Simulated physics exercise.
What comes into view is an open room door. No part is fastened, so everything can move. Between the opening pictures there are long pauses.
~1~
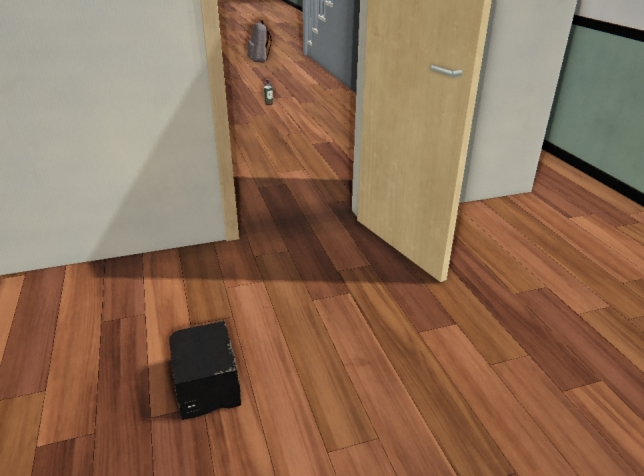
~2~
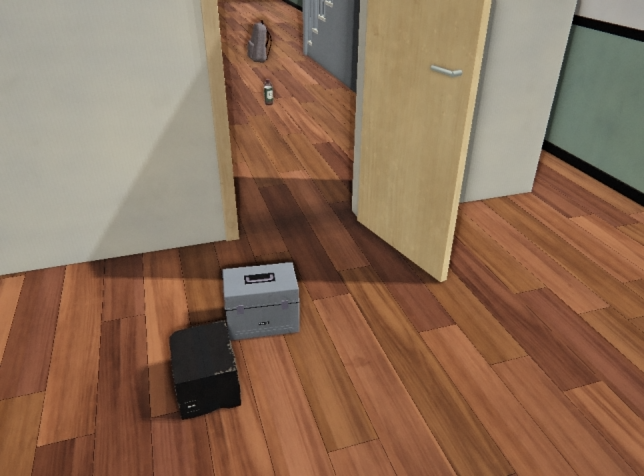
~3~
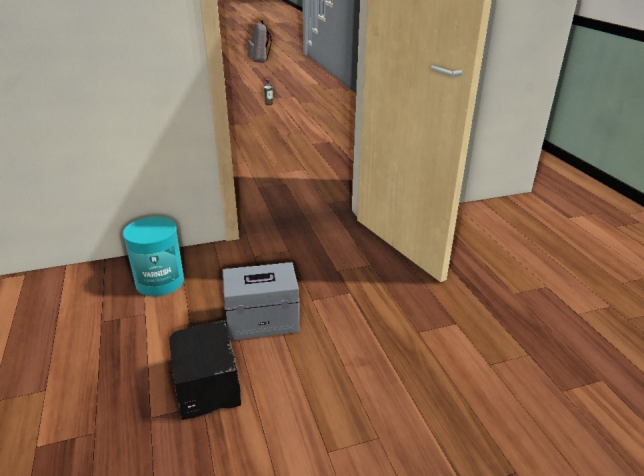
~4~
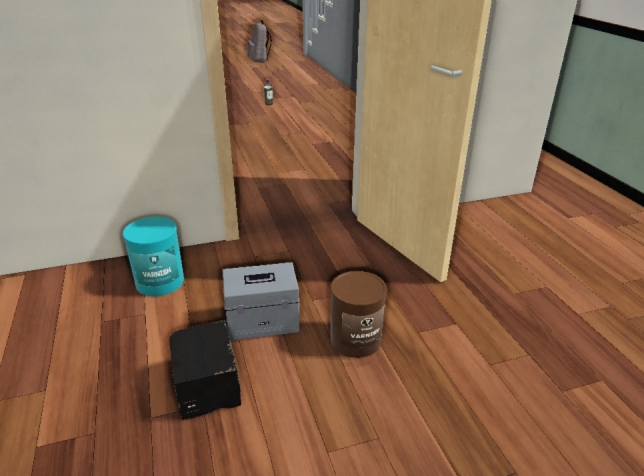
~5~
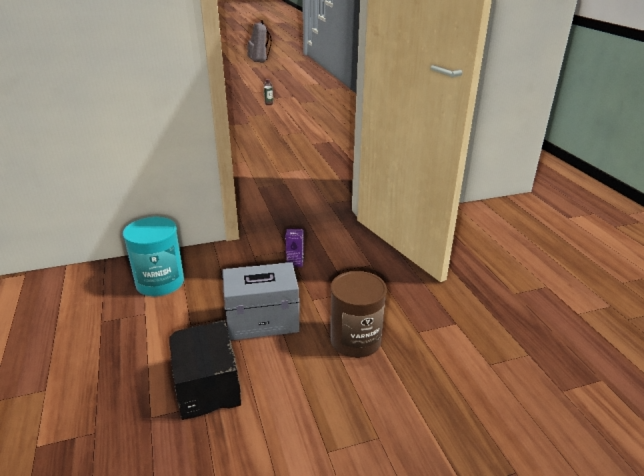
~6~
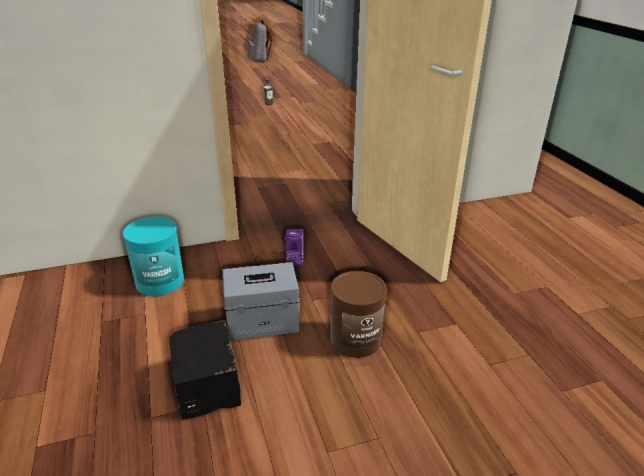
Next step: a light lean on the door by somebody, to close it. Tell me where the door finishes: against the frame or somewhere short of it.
The opening is covered.
Then, 0.70 s later than the last frame, door 71° open.
Then, 1.20 s later than the last frame, door 33° open; purple carton moved about its own width near (285, 244).
Then, 1.40 s later than the last frame, door 20° open; purple carton moved well along near (268, 234).
Then, 1.70 s later than the last frame, door 0° open; purple carton moved well along near (251, 218).
When it is over, door 0° open; moved from the start, purple carton; the other 4 as before. End places, in pixels of the last picture, purple carton near (247, 211).
